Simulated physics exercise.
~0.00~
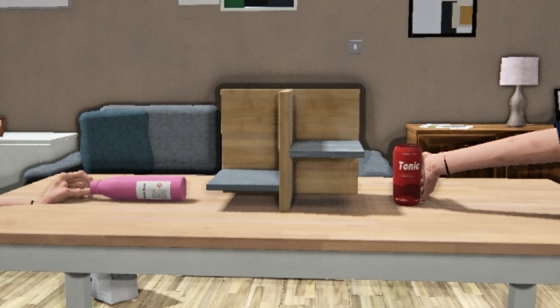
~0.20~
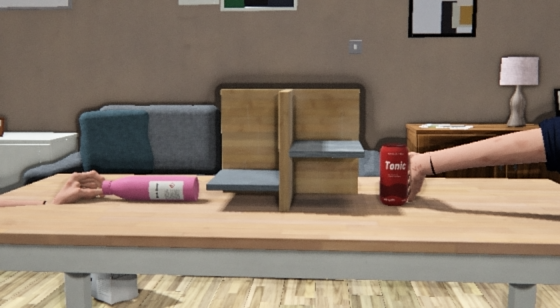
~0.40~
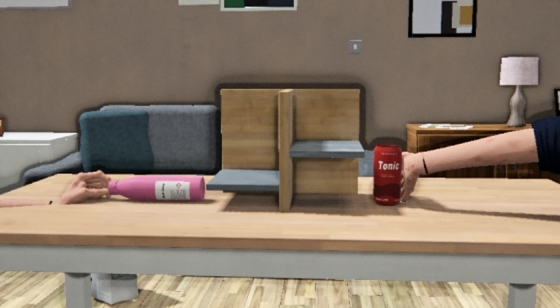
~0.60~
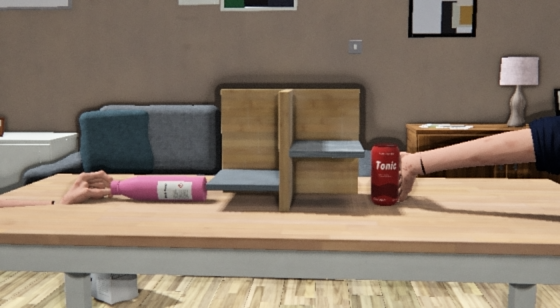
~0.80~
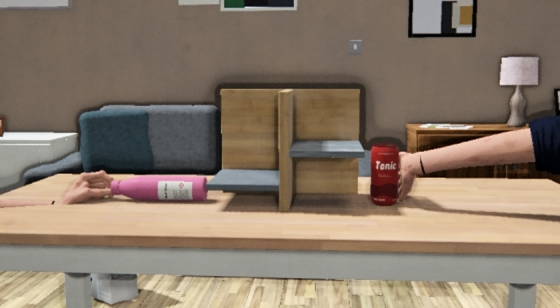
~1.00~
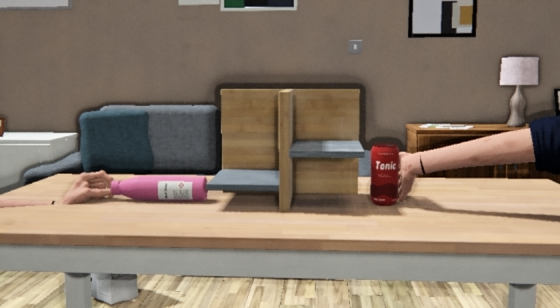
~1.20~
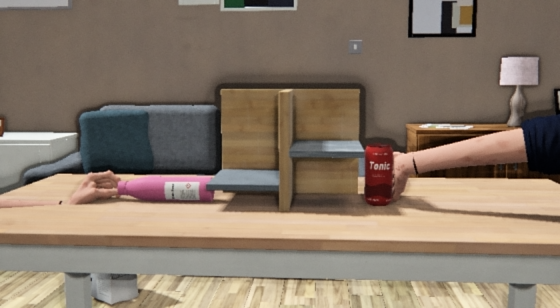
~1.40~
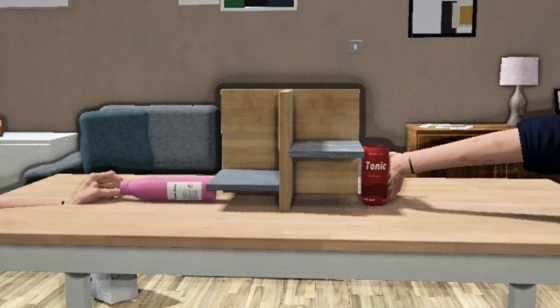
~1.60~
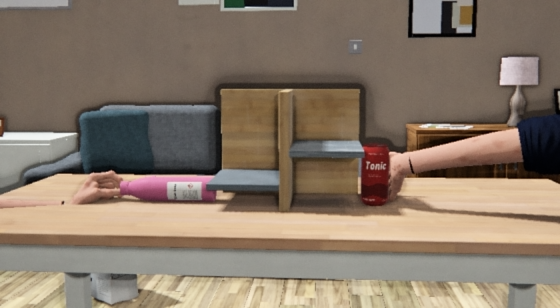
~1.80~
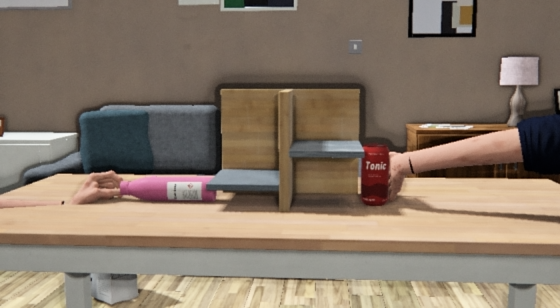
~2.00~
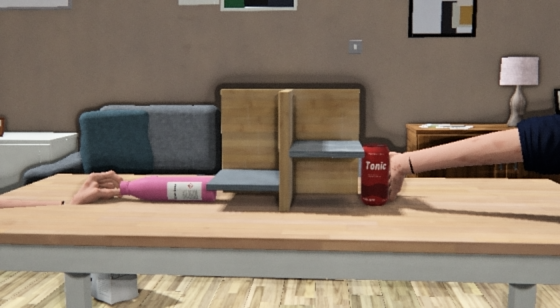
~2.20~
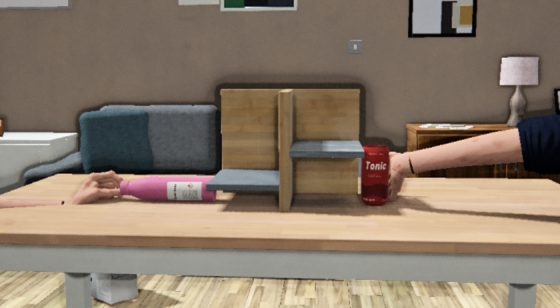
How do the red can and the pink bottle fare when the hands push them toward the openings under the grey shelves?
Neither goes under, as each is too tall for its opening. The red can catches on the edge of the right shelf and the pink bottle catches on the edge of the left one.
